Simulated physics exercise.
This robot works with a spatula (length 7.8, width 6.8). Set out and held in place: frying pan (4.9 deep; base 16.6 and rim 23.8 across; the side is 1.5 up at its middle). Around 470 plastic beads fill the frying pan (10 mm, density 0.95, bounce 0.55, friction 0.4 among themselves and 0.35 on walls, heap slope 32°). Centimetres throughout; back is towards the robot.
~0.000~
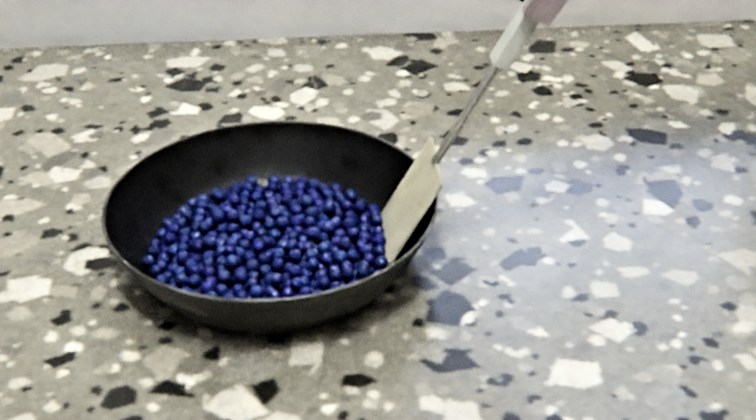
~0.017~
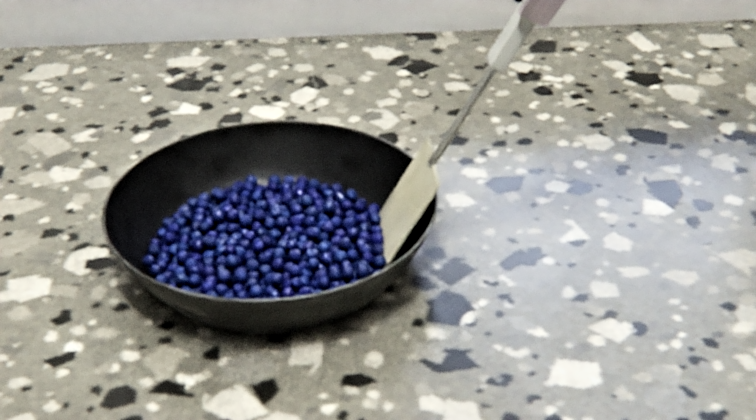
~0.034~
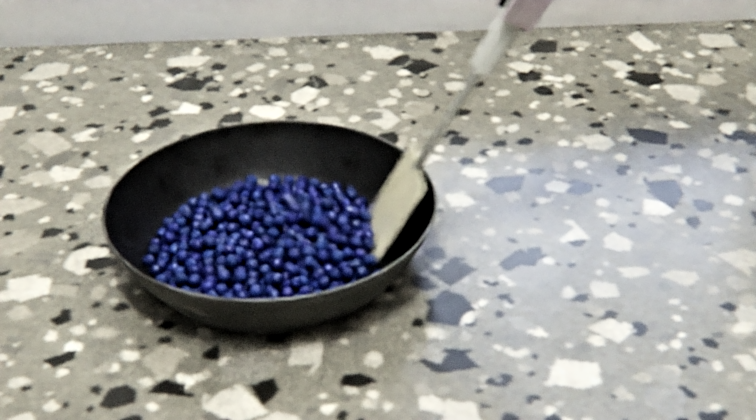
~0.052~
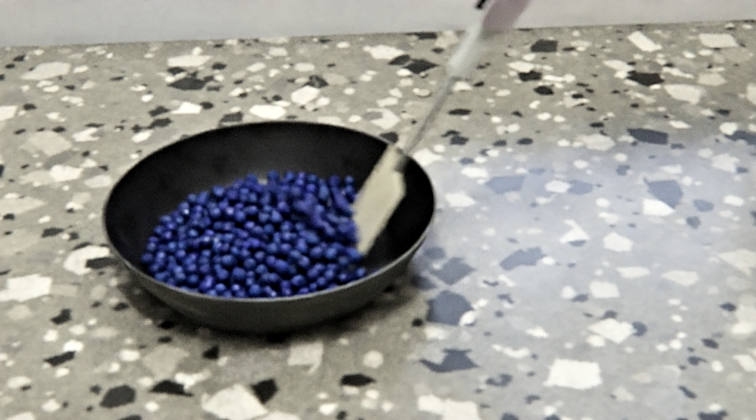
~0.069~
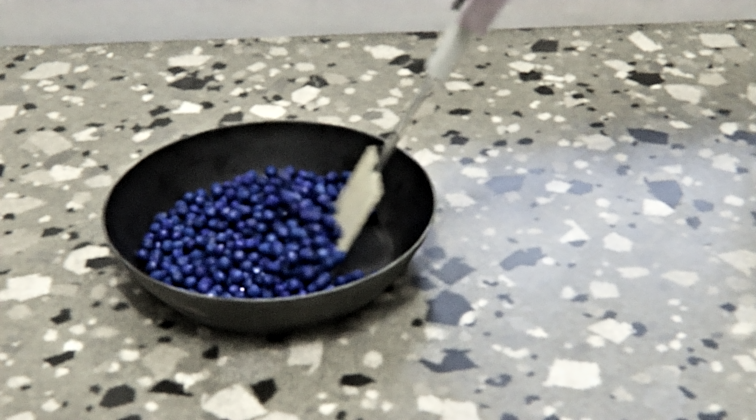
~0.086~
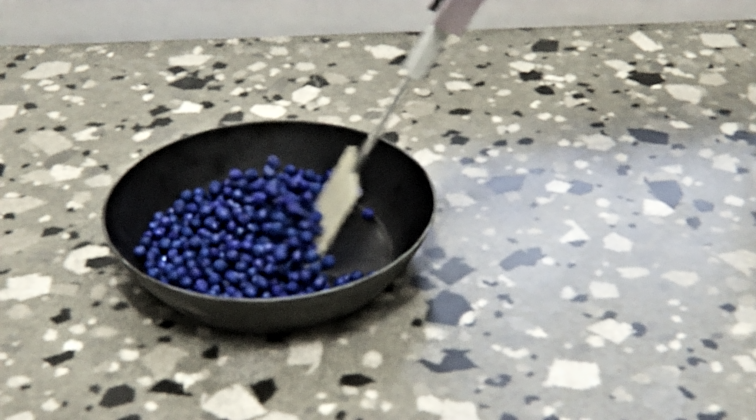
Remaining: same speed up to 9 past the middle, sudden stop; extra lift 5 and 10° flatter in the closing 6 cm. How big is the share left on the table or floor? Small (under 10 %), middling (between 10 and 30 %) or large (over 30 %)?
Share on the table or floor: Middling (between 10 and 30 %).
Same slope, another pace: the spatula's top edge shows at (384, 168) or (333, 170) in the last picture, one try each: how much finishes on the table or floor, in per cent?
Some 10 and 20 per cent.
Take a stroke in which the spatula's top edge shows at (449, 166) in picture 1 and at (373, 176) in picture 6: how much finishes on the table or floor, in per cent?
Some 15 per cent.
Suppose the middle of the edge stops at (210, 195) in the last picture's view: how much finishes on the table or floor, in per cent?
Some 5 per cent.
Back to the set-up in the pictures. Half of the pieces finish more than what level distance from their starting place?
Some 3 cm.
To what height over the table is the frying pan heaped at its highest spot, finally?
Some 4.0 cm.
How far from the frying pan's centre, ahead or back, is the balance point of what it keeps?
Roughly 3.5 cm ahead.
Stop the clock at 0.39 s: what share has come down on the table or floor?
Roughly 5 per cent.
By 0.13 s, sloping 61°, highest piece 8 above the table; 471 in the frying pan.
By 0.17 s, sloping 57°, highest piece 7 above the table; 471 in the frying pan.
By 0.39 s, sloping 51°, highest piece 14 above the table; 406 in the frying pan, 29 on the table or floor, 36 on the blade or in flight.
By 1.44 s, sloping 51°, highest piece 4 above the table; 406 in the frying pan, 65 on the table or floor.
Final count, 406 in the frying pan, 65 on the table or floor. That is 14 % on the table or floor.
